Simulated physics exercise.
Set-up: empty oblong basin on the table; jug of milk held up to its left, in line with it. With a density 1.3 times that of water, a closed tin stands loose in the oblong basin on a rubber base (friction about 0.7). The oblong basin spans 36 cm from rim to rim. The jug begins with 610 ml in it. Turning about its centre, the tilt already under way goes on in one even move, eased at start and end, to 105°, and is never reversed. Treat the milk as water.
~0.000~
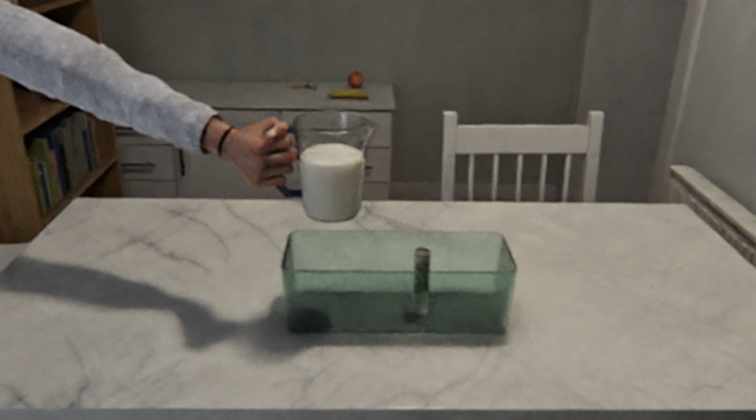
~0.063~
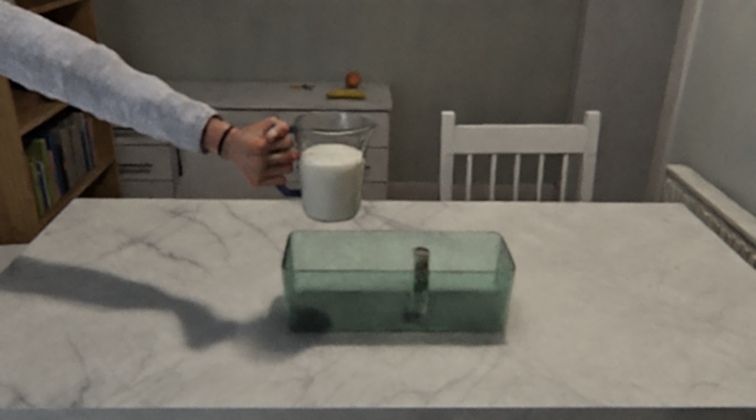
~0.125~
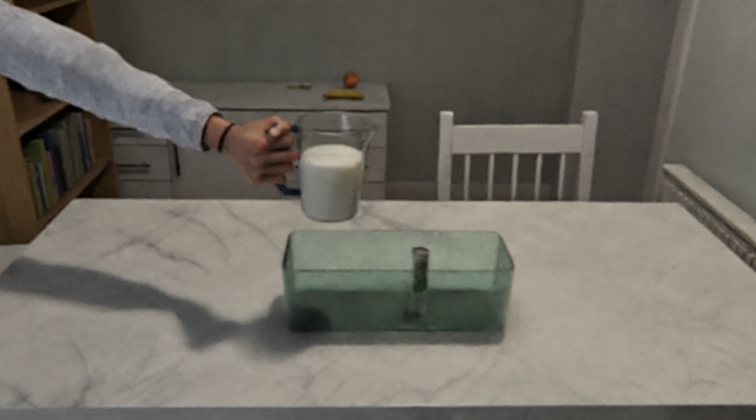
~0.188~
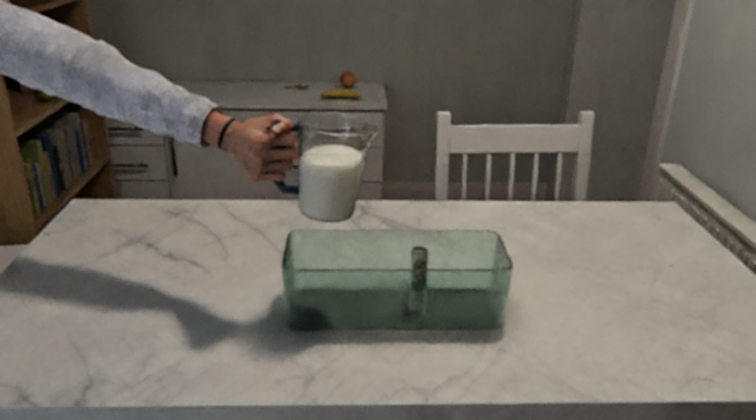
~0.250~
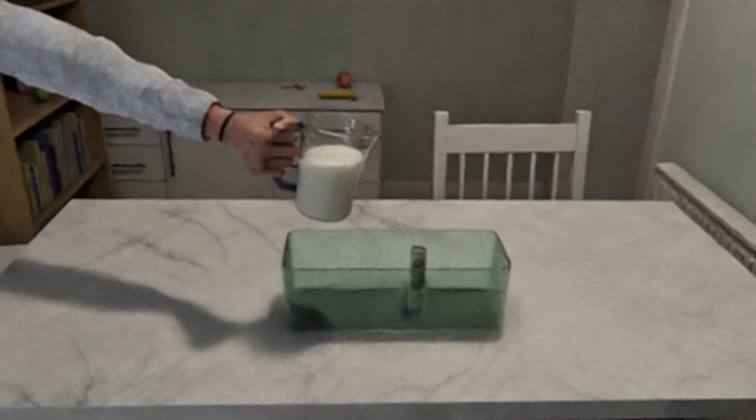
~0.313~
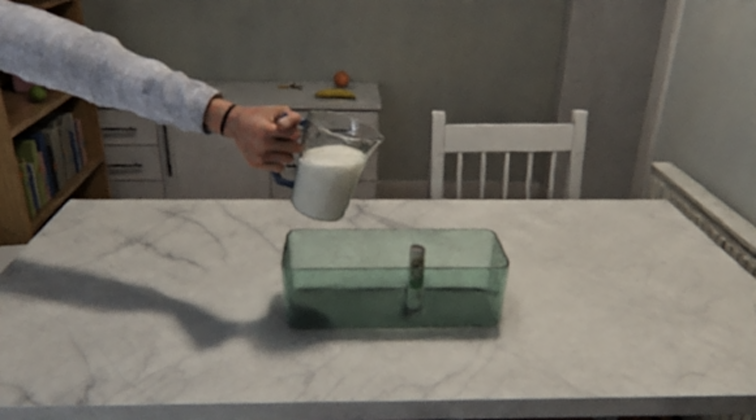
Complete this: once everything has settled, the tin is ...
Once everything has settled, the tin is lying over.
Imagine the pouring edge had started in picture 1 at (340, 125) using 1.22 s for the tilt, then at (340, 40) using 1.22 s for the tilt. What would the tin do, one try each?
Run one: It does not tip. Run two: It tumbles.
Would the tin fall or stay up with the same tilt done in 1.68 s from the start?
Result: Tin tipped over.
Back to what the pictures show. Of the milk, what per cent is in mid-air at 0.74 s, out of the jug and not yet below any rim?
Close to 7 per cent, I'd say.
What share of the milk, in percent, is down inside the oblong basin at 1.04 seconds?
About 40 %.
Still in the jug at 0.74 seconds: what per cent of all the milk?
I reckon about 92 in a hundred is still held.
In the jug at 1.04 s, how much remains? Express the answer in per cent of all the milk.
36 %.
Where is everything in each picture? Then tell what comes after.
In the first frame, it leans 0°; its right rim is at (377, 123); the milk meets the walls at (300, 152) and (364, 153); the oblong basin's rim runs from (286, 251) to (510, 252); the tin's top is at (422, 254).
In the second frame, it leans 1°; its right rim is at (377, 124); the milk meets the walls at (300, 152) and (364, 153).
In the third frame, it leans 3°; its right rim is at (379, 126); the milk meets the walls at (300, 153) and (364, 154).
In the fourth frame, it leans 6°; its right rim is at (380, 129); the milk meets the walls at (301, 154) and (364, 154).
In the fifth frame, it leans 11°; its right rim is at (382, 133); the milk meets the walls at (301, 154) and (365, 154).
In the sixth frame, it leans 16°; its right rim is at (384, 138); the milk meets the walls at (302, 155) and (365, 154).
By 0.74 s the tilt is 69° and 93 per cent is still to pour; the tin stands where it began.
By 1.04 s the tilt is 100° and 37 per cent is still to pour; the tin stands where it began.
By 1.37 s the tilt is 105° and 2 per cent is still to pour; the tin lies on its side.
By 1.72 s the tilt is 105° and 0 per cent is still to pour; the tin lies on its side.
At rest the tin lies on its side.
